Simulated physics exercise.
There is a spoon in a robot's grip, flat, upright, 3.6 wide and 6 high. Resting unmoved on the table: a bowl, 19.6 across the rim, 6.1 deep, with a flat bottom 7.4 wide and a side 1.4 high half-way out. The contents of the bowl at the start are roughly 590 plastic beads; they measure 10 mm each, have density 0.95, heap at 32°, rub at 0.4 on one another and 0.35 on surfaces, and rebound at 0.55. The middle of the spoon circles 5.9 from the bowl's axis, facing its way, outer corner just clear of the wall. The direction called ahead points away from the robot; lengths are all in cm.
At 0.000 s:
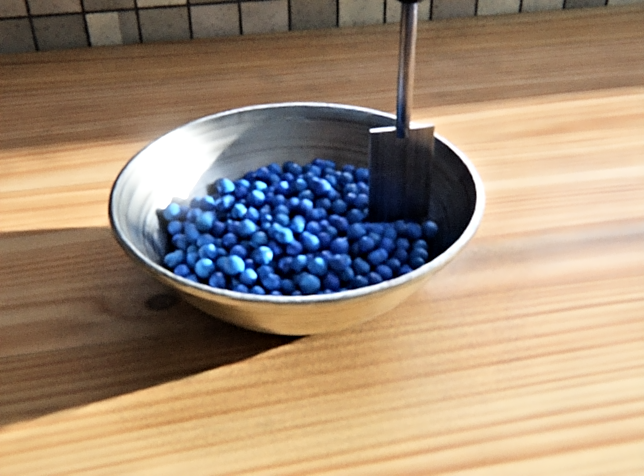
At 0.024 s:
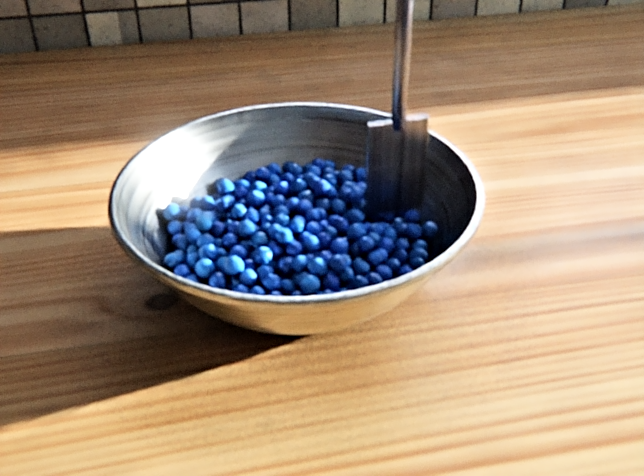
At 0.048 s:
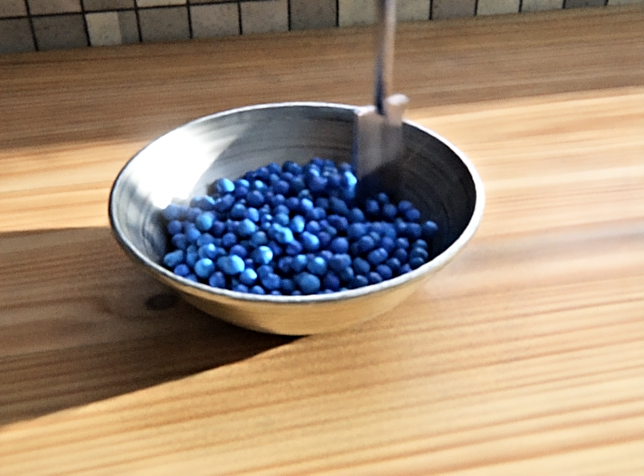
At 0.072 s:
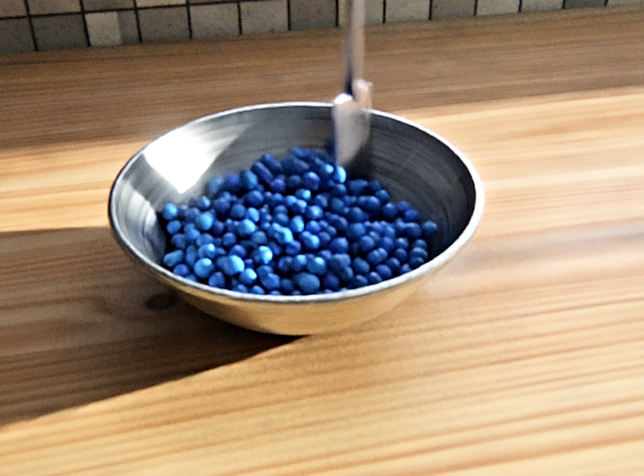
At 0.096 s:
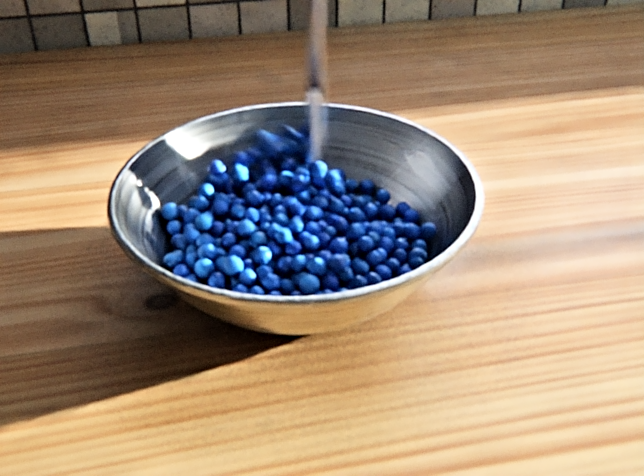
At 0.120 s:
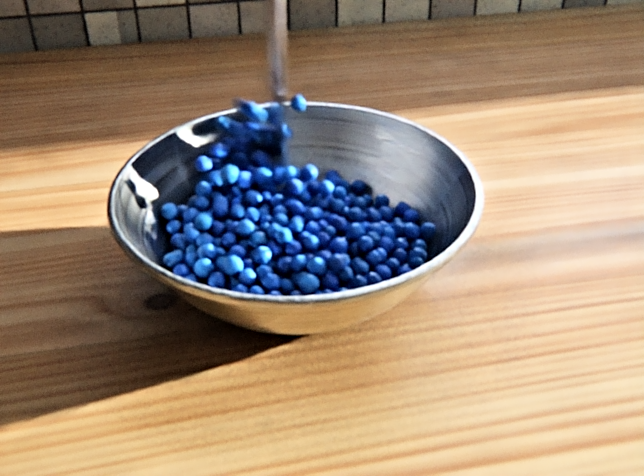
On a wooden counter, a flat metal spoon swept leftward around the back of a bowl of small blue beads, pushing them into a rising heap at the back left.
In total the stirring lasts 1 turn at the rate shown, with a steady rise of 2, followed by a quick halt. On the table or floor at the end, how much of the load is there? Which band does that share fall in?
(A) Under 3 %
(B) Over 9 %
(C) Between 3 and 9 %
Answer: C.
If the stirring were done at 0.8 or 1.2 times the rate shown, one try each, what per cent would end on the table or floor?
It would be some 5 and 10 percent respectively.
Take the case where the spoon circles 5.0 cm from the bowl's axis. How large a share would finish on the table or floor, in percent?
Close to 20 in a hundred then.
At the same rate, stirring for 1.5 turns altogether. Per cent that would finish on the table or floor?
Then some 10 per cent.
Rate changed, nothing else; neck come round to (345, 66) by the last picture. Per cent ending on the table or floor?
Around 0 in a hundred.
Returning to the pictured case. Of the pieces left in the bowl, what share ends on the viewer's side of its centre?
About 55 %.
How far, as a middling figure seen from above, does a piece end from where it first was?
Reading: Around 0 cm.
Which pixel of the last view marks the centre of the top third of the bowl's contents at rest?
Roughly pixel (292, 243).
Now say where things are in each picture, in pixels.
The first frame shows spoon neck at (404, 102), 0° round; upper third of the load around (296, 227), from x 170 to 430, top at y 165; 592 in the bowl.
The second frame shows spoon neck at (400, 95), 7° round; upper third of the load around (296, 227), from x 170 to 430, top at y 165.
The third frame shows spoon neck at (382, 80), 25° round; upper third of the load around (296, 225), from x 170 to 430, top at y 165.
The fourth frame shows spoon neck at (352, 67), 47° round; upper third of the load around (294, 224), from x 170 to 430, top at y 145.
The fifth frame shows spoon neck at (315, 60), 68° round; upper third of the load around (285, 222), from x 170 to 430, top at y 125.
The sixth frame shows spoon neck at (276, 58), 90° round; upper third of the load around (269, 223), from x 170 to 430, top at y 105; 592 in the bowl.
By 0.23 s, 191° round, highest piece 9 above the table; 577 in the bowl, 15 in flight or on the tool.
By 0.34 s, 292° round, highest piece 10 above the table; 559 in the bowl, 17 on the table or floor, 16 in flight or on the tool.
By 0.60 s, 0° round, highest piece 5 above the table; 558 in the bowl, 33 on the table or floor, 1 in flight or on the tool.
By 1.30 s, 0° round, highest piece 5 above the table; 558 in the bowl, 34 on the table or floor.
Final count, 558 in the bowl, 34 on the table or floor. That is 6 % on the table or floor.
